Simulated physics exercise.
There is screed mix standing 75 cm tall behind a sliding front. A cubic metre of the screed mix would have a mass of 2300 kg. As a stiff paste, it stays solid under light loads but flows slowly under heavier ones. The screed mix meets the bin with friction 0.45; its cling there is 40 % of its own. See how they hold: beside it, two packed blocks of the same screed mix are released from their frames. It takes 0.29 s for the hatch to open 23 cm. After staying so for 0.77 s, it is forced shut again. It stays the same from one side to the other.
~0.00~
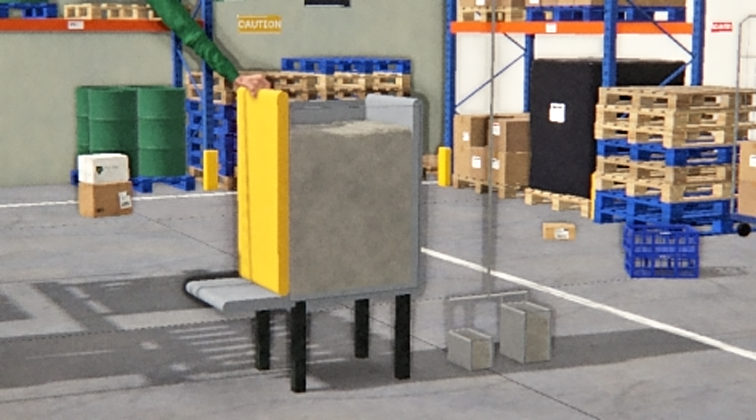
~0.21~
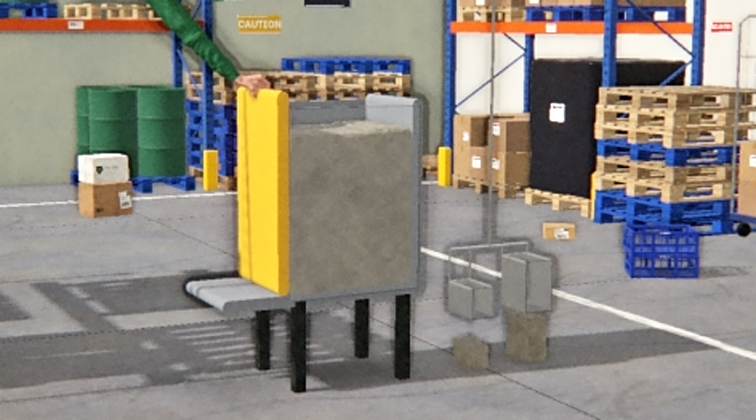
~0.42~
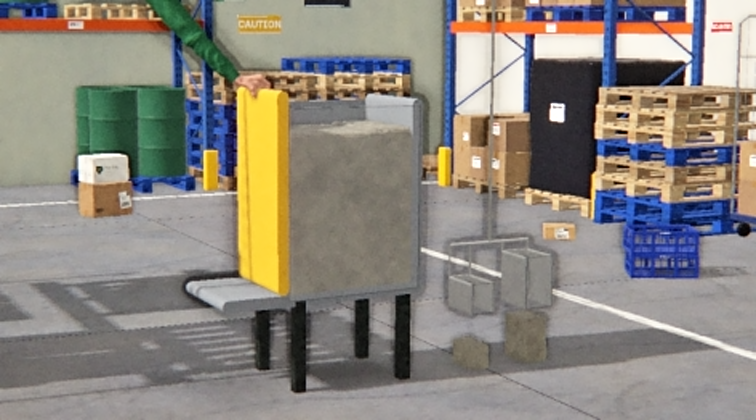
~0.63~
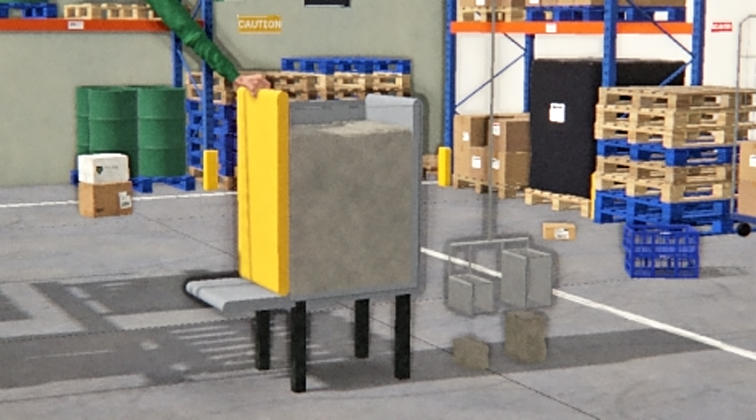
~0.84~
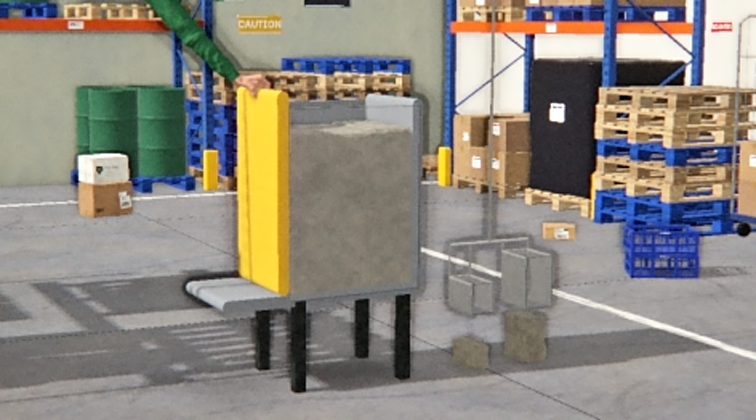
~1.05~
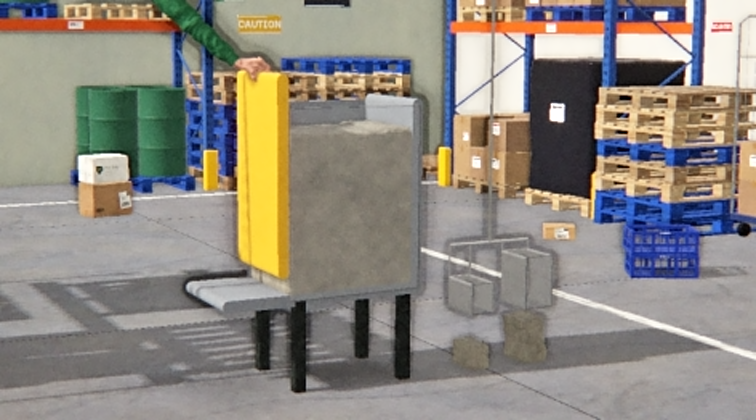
Two grey casings rise off small blocks, then a green-sleeved arm slightly raises a yellow hatch.
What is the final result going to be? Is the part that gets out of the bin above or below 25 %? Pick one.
I would pick below.
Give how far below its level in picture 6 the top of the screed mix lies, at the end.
2 cm.
After 1.33 s, the hatch is 23 cm open and 0 % is out.
After 1.65 s, the hatch is 23 cm open and 2 % is out.
After 1.98 s, the hatch is 23 cm open and 3 % is out.
After 2.30 s, the hatch is 5.7 cm open and 7 % is out.
After 3.26 s, at the end, the hatch is shut and 7 % is out.
